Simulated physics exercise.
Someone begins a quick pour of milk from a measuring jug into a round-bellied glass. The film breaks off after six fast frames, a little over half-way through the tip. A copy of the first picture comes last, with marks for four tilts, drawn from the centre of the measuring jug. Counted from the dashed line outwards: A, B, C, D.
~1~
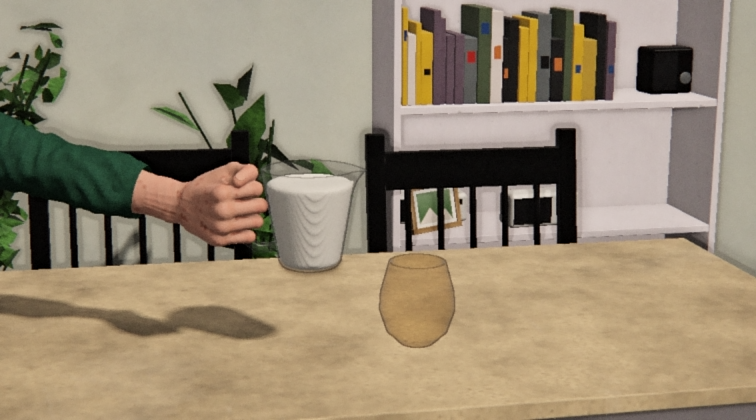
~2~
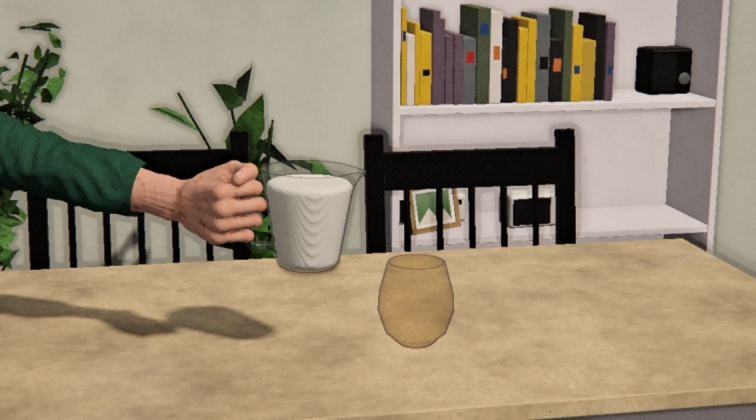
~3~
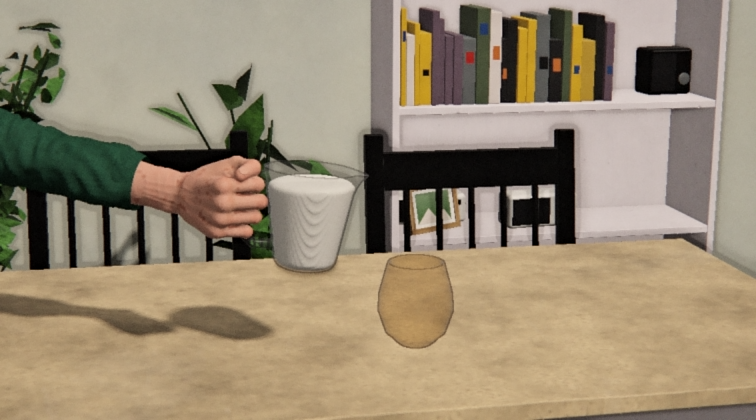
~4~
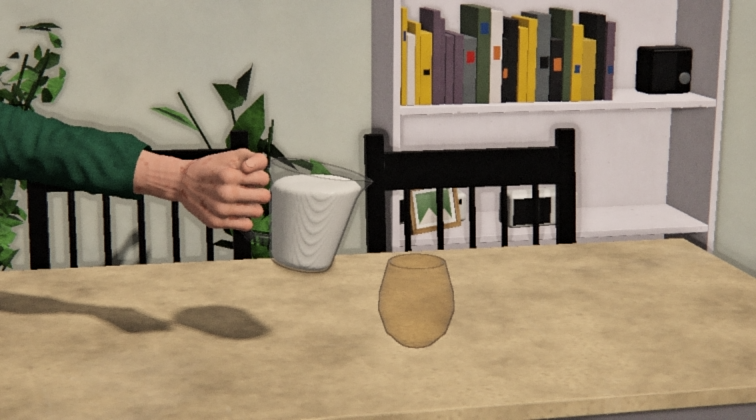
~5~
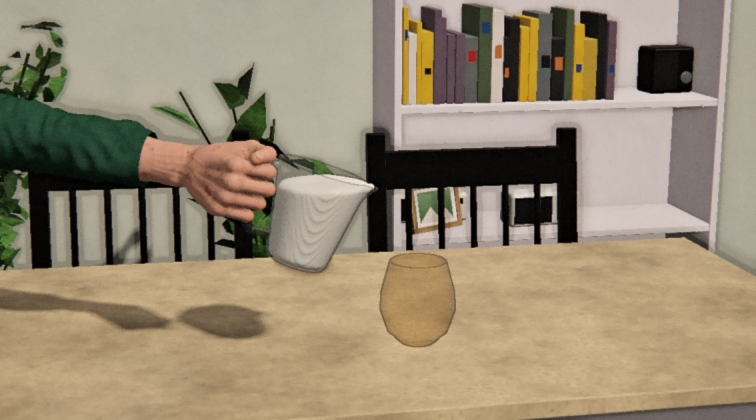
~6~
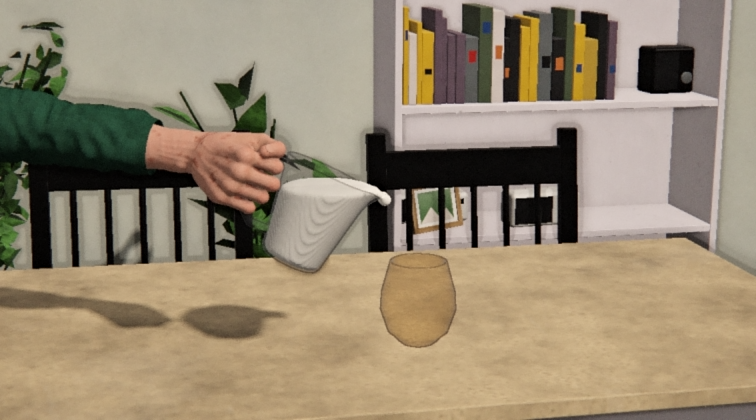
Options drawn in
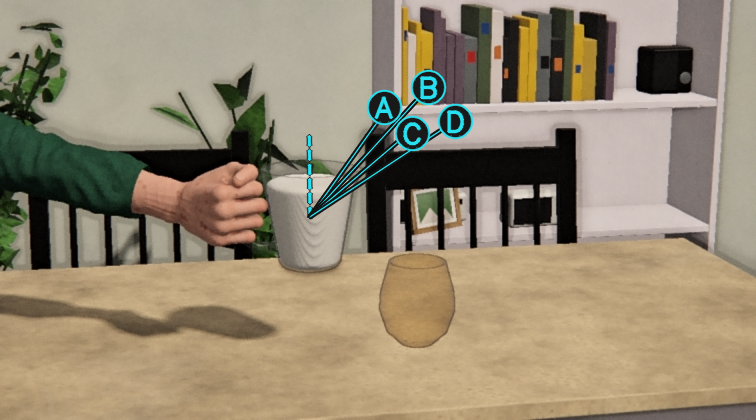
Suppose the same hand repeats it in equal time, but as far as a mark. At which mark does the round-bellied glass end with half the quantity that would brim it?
Tilt C does it best.
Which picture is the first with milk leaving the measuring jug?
In picture 6.
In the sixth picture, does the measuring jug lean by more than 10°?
Yes, it does.
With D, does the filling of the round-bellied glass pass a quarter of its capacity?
Yes, it does.
On the marked copy, A at (376, 123); B at (416, 100); C at (397, 142); D at (441, 130).
Choosing A, the round-bellied glass ends with about 24 % of what it can hold.
Choosing B, the round-bellied glass ends with about 36 % of what it can hold.
Choosing C, the round-bellied glass ends with about 49 % of what it can hold.
Choosing D, the round-bellied glass ends with about 62 % of what it can hold.
